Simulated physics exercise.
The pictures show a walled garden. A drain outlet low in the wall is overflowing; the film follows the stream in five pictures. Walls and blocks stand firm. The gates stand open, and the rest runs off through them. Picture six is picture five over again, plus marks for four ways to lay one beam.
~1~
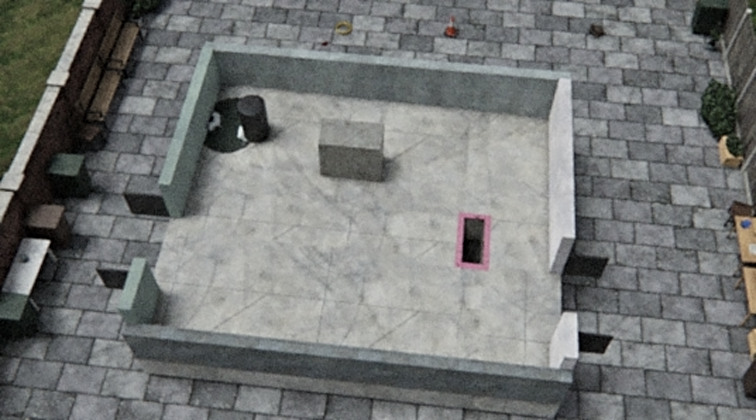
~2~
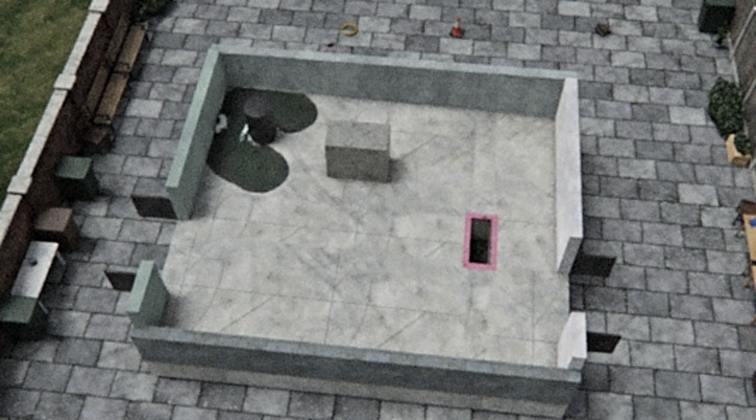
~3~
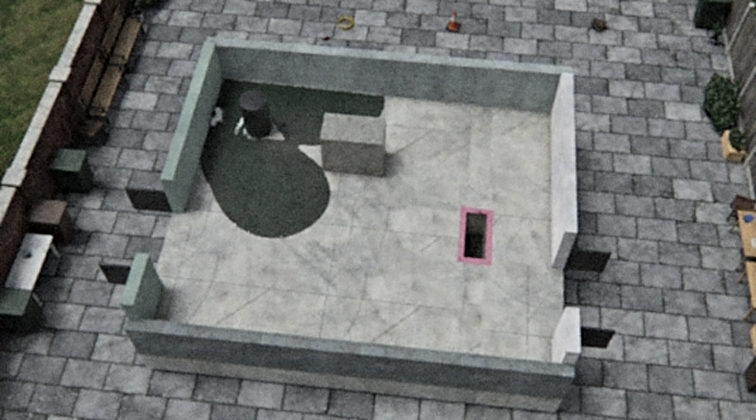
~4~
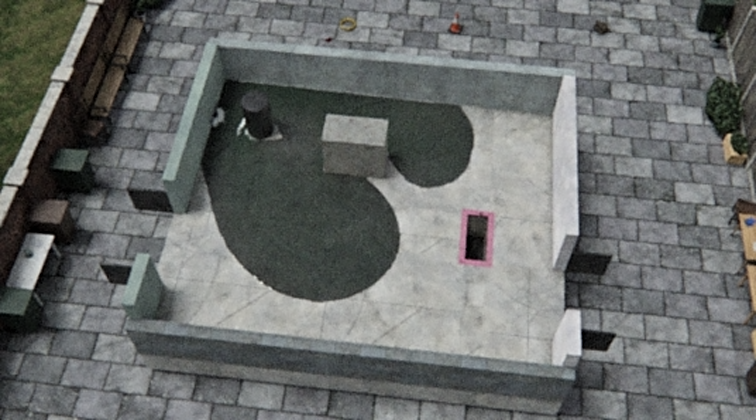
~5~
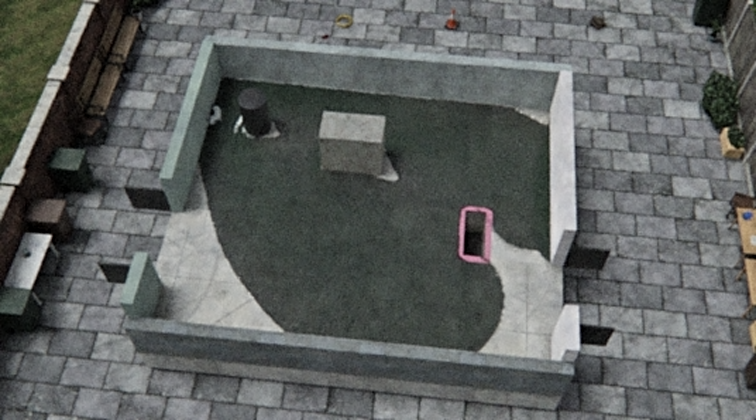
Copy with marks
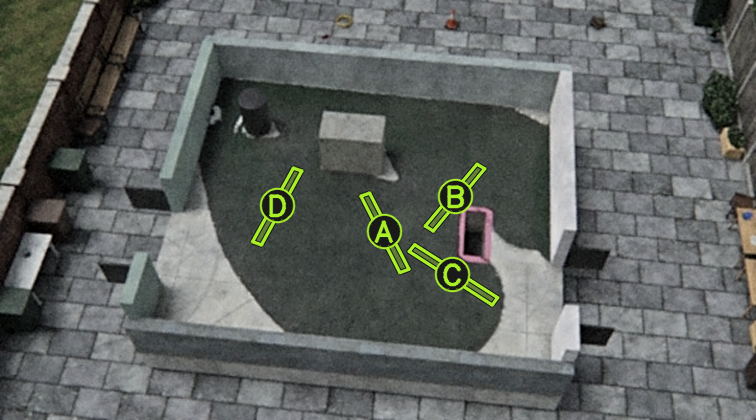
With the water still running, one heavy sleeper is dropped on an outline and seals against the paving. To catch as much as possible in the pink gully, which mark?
Use place C.
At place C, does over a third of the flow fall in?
No, it does not.
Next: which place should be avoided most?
The answer is B.
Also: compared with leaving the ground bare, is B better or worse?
Worse.
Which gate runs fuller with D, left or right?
The right gate.
In lime, A from (365, 194) to (404, 270); B from (429, 228) to (480, 166); C from (411, 248) to (494, 301); D from (256, 243) to (297, 169).
If A is chosen, about 10 % of the stream goes into the pink gully, about 90 % out by the gates.
If B is chosen, about 3 % of the stream goes into the pink gully, about 97 % out by the gates.
If C is chosen, about 15 % of the stream goes into the pink gully, about 84 % out by the gates.
If D is chosen, about 10 % of the stream goes into the pink gully, about 90 % out by the gates.
